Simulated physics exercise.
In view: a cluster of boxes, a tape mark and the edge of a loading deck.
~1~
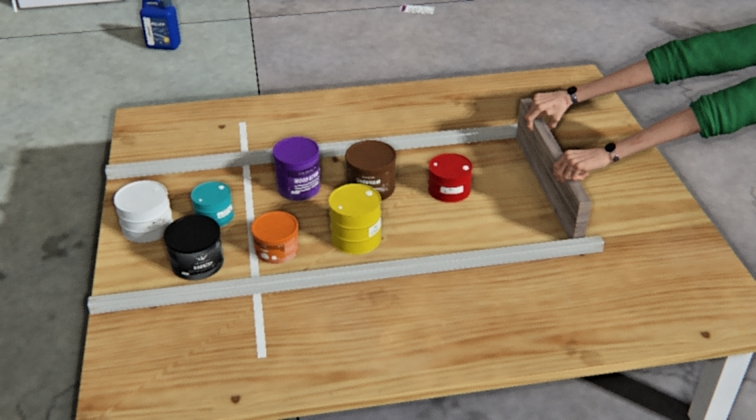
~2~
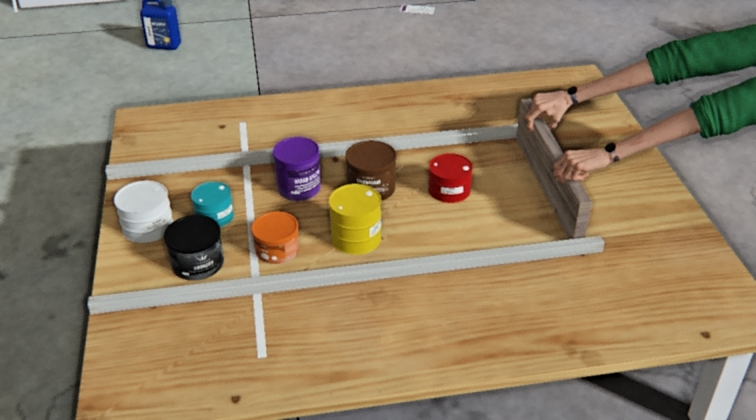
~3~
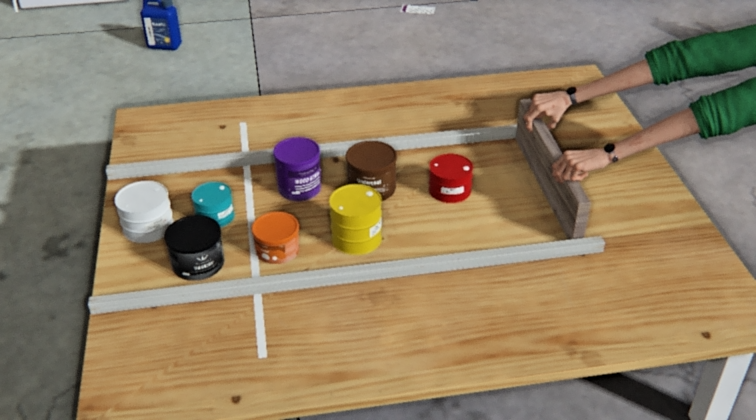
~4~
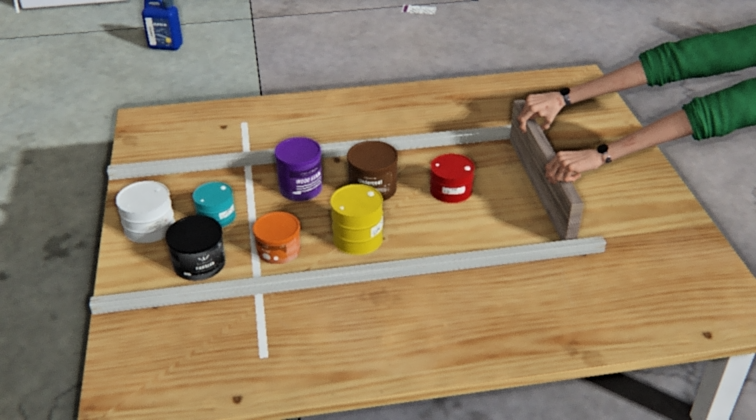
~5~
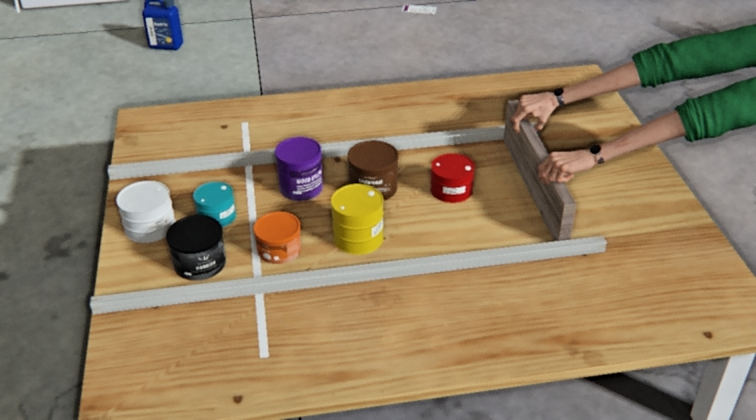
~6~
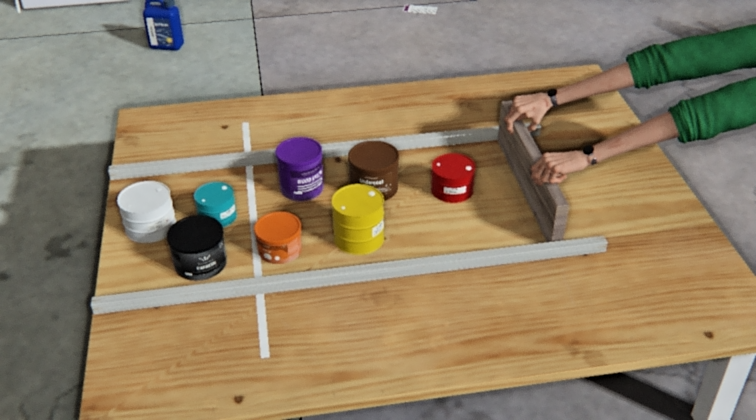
On a wooden table, two hands slide a plank slightly left toward several colourful cans.
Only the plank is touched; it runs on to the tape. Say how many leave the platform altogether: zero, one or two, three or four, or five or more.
Outcome: The number that fall off is zero.
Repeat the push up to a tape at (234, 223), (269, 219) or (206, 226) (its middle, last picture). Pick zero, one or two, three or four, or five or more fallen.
In that order: None at all; zero; just one or two.
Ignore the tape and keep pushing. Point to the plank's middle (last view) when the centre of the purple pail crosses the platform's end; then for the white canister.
For the purple pail at (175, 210), for the white canister at (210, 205).
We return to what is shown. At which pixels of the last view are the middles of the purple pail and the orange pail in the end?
Near (181, 167) and (181, 253).
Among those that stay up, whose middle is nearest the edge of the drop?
Foremost is the black pail.
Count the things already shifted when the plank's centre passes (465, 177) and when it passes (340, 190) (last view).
First 1, then 5.
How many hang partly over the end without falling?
That would be 0.
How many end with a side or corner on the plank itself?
In contact: 3.
Early on, none off yet; white canister at rest near (147, 212); black pail at rest near (198, 248); turquoise canister at rest near (216, 205).
Finally, the number that fall off is zero.
